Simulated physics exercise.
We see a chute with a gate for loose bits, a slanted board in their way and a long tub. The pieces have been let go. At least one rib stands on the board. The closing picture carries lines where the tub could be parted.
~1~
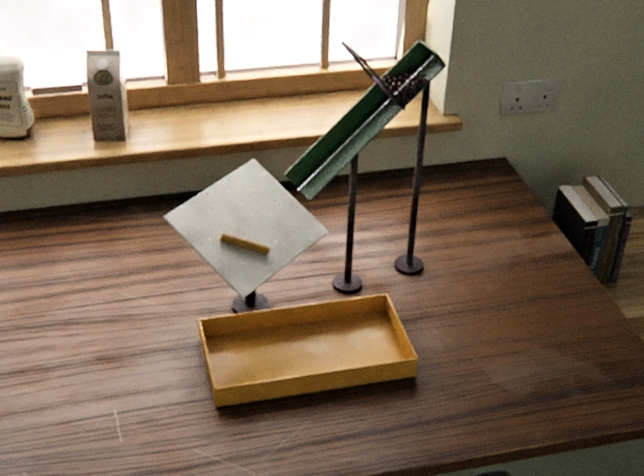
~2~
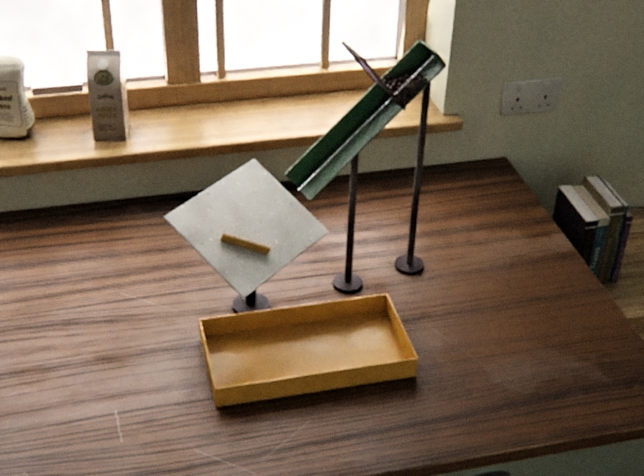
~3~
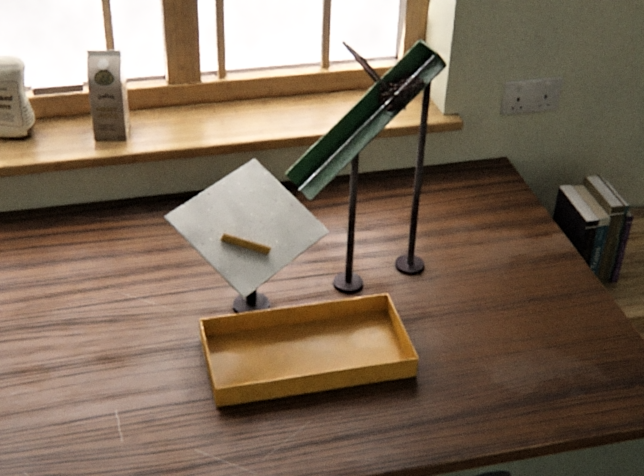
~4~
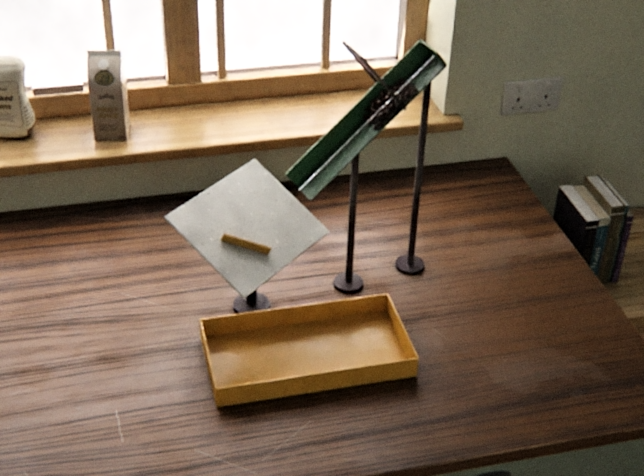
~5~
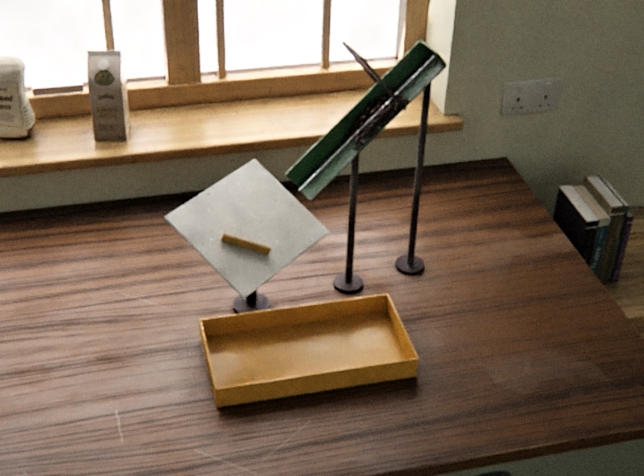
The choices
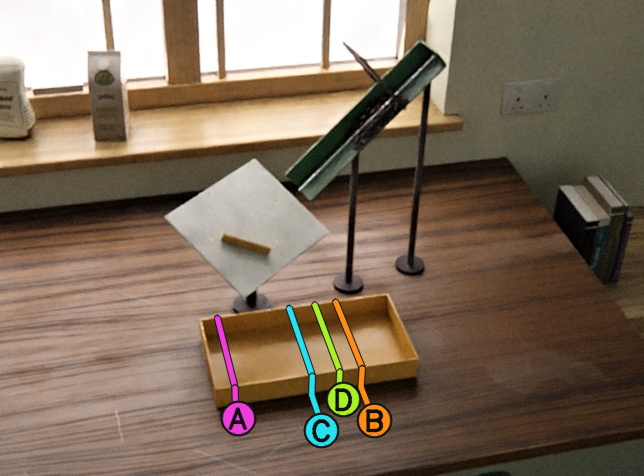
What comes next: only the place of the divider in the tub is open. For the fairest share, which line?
D.
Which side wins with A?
Right.
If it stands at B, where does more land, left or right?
Left.
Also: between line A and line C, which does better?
The answer is C.
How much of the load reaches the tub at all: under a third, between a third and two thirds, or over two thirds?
About that: Over two thirds.
On the marked copy, line A crosses the front rim at (234, 386); line B crosses the front rim at (362, 367); line C crosses the front rim at (312, 374); line D crosses the front rim at (339, 370).
Choosing A, of what is caught, a stray few on the left of the divider, nearly all on the right.
Choosing B, of what is caught, nearly all on the left of the divider, a small part on the right.
Choosing C, of what is caught, about a quarter on the left of the divider, most on the right.
Choosing D, of what is caught, about a third on the left of the divider, about two thirds on the right.
